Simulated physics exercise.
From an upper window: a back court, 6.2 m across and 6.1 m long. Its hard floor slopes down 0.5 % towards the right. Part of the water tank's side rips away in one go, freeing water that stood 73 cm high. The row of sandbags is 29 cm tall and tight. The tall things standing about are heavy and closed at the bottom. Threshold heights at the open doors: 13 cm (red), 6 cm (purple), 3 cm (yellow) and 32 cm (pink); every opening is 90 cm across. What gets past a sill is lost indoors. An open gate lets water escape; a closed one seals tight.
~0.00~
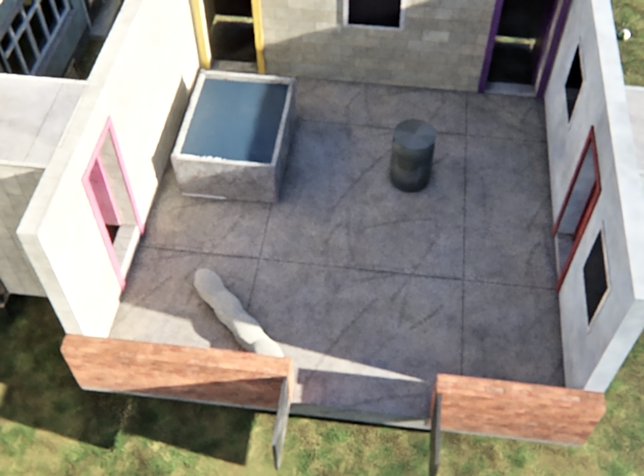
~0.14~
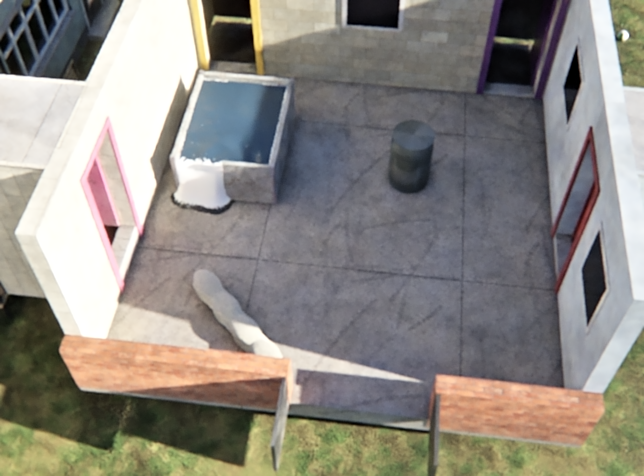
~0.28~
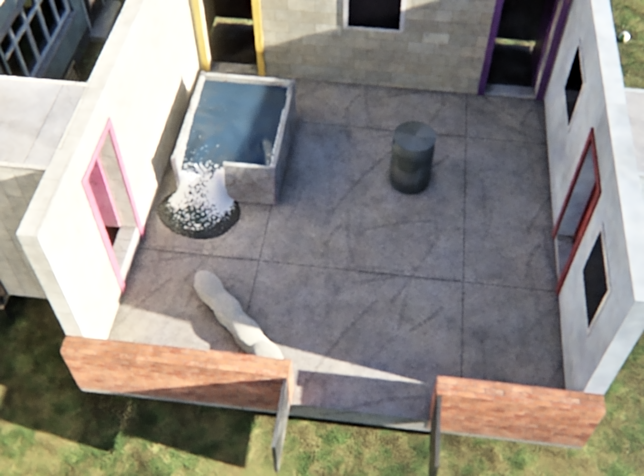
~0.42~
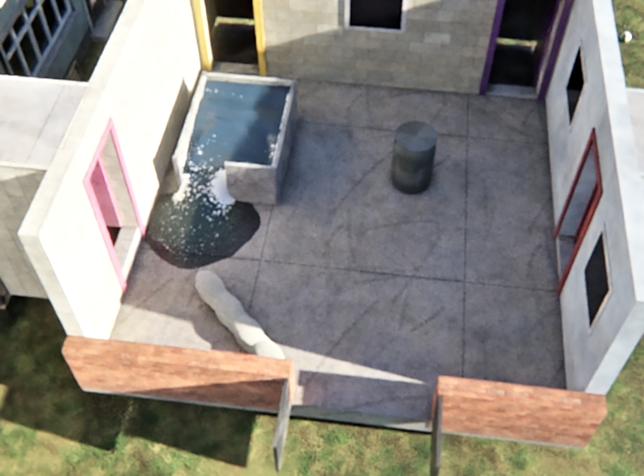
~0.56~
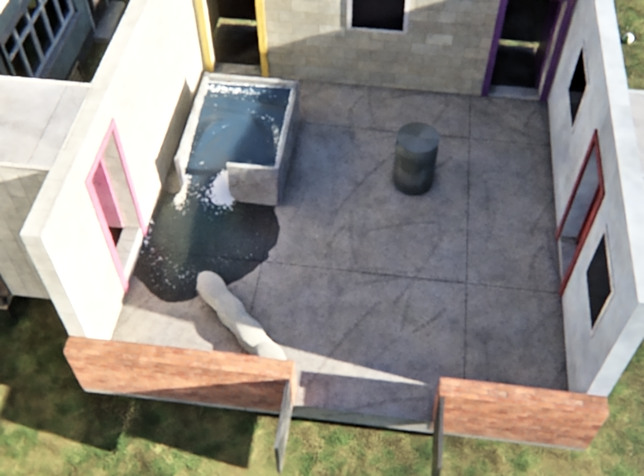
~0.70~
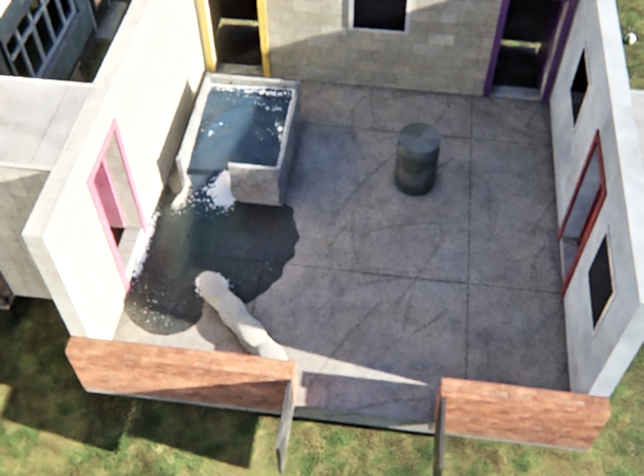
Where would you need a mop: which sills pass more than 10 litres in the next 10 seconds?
Door by door: At the red door it does not reach the limit; at the purple door it keeps below the limit; at the yellow door it exceeds the limit; at the pink door it stays under the limit.
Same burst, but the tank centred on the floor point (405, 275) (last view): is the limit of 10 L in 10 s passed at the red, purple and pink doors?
Then: Red not over, purple not over, pink below.
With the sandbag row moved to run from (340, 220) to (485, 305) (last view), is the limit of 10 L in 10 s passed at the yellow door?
Against that limit: Yellow below.
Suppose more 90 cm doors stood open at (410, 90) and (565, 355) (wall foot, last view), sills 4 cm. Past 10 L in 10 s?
In that order: Below, past it.
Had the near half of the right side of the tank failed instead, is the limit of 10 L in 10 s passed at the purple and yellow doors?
Against that limit: Purple above, yellow below.
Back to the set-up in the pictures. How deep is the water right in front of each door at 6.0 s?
In cm: Red 6, purple 0, yellow 2, pink 17.
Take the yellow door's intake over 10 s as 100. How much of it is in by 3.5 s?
About 0 per cent.
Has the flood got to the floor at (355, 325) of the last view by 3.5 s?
It is flooded.
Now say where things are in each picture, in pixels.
In the first frame, the water tank at (237, 120) is whole and still, 73 cm deep.
In the second frame, the front is at (175, 195), 0.5 m from the gap at (203, 184); 0.2 m2 of floor is under water; 73 cm left at the back of the water tank.
In the third frame, water pours out at (205, 185) and has run 0.8 m, to (203, 235); typically 9 cm deep outside, 73 cm at the water tank's back.
In the fourth frame, water pours out at (206, 186) and has run 1.3 m, to (177, 261); typically 7 cm deep outside, 72 cm at the water tank's back.
In the fifth frame, the front is at (168, 296), 1.9 m from the gap at (208, 187); 2.8 m2 of floor is under water; 66 cm left at the back of the water tank.
In the sixth frame, the front is at (152, 327), 2.5 m from the gap at (210, 187); 3.8 m2 of floor is under water; 60 cm left at the back of the water tank.
After 1.4 s water covers 20 % of the floor and is deepest (44 cm) near (117, 366); red door not reached, purple door not reached, yellow door not reached, pink door 21 cm at the sill, 0 L in.
After 2.2 s water covers 25 % of the floor and is deepest (50 cm) near (262, 384); red door not reached, purple door not reached, yellow door not reached, pink door 17 cm at the sill, 0 L in.
After 3.5 s water covers 35 % of the floor and is deepest (40 cm) near (252, 370); red door not reached, purple door not reached, yellow door not reached, pink door 17 cm at the sill, 0 L in.
After 6.0 s water covers 55 % of the floor and is deepest (26 cm) near (249, 382); red door 6 cm at the sill, 0 L in, purple door not reached, yellow door 2 cm at the sill, 0 L in, pink door 17 cm at the sill, 0 L in.
After 10.0 s water covers 85 % of the floor and is deepest (11 cm) near (177, 223); red door 9 cm at the sill, 0 L in, purple door 9 cm at the sill, 1 L in, yellow door 5 cm at the sill, 37 L in, pink door 9 cm at the sill, 0 L in.
